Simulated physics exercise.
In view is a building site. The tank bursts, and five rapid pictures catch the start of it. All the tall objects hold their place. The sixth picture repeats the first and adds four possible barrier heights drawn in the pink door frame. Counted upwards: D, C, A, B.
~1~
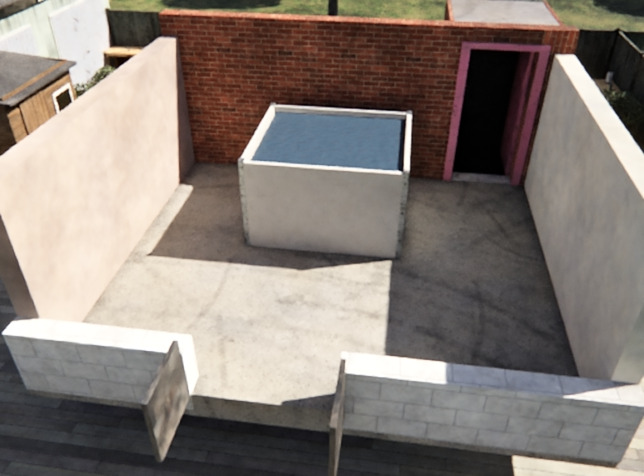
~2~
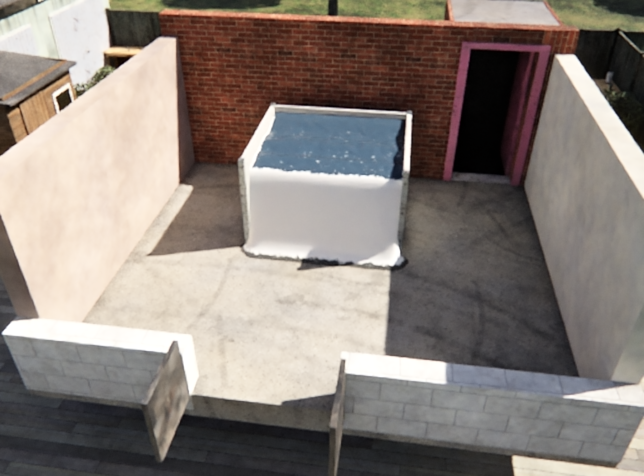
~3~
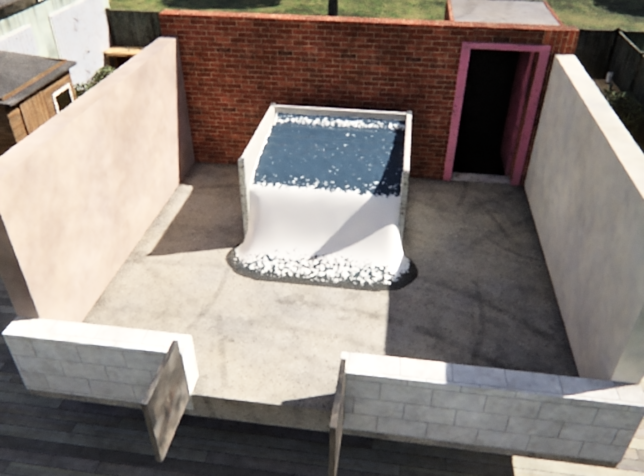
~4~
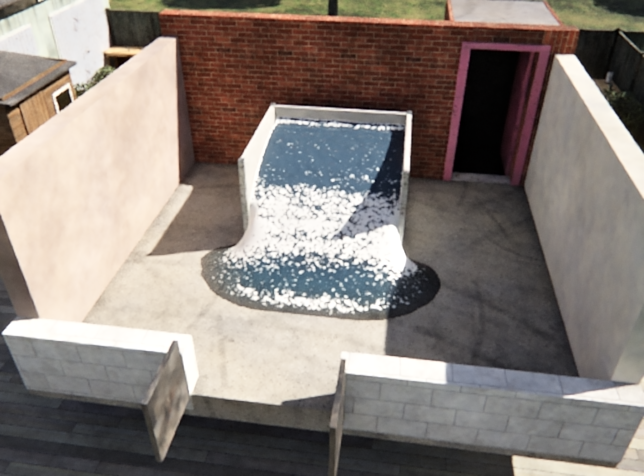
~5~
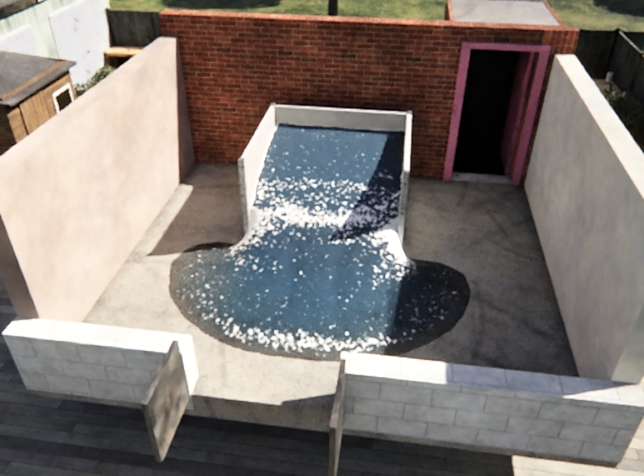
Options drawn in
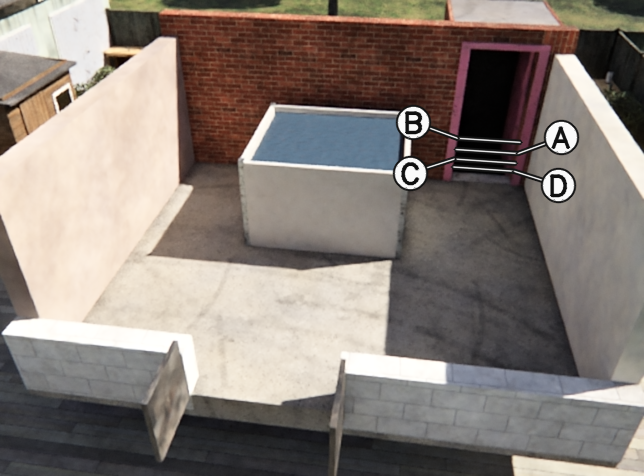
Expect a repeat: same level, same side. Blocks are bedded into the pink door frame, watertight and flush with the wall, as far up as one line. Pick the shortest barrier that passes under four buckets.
Height D.
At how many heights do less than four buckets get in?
All of them.
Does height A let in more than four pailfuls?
No.
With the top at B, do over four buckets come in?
No, not at all.
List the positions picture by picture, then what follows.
Water in the tank at rest, its middle at (332, 141); foot of the pink doorway at (480, 182); open gate at (265, 339), in the first picture.
Front seen at (399, 261), 3 % of the ground wet, in the second picture.
Front seen at (408, 275), 7 % of the ground wet, in the third picture.
Front seen at (423, 295), 14 % of the ground wet, in the fourth picture.
Front seen at (445, 323), 26 % of the ground wet, in the fifth picture.
On the marked copy, A at (486, 151); B at (488, 140); C at (484, 161); D at (483, 169); from the bottom up D, C, A, B.
Choosing A, nothing gets over.
Choosing B, nothing gets over.
Choosing C, nothing gets over.
Choosing D, a splash gets over, under a bucket.
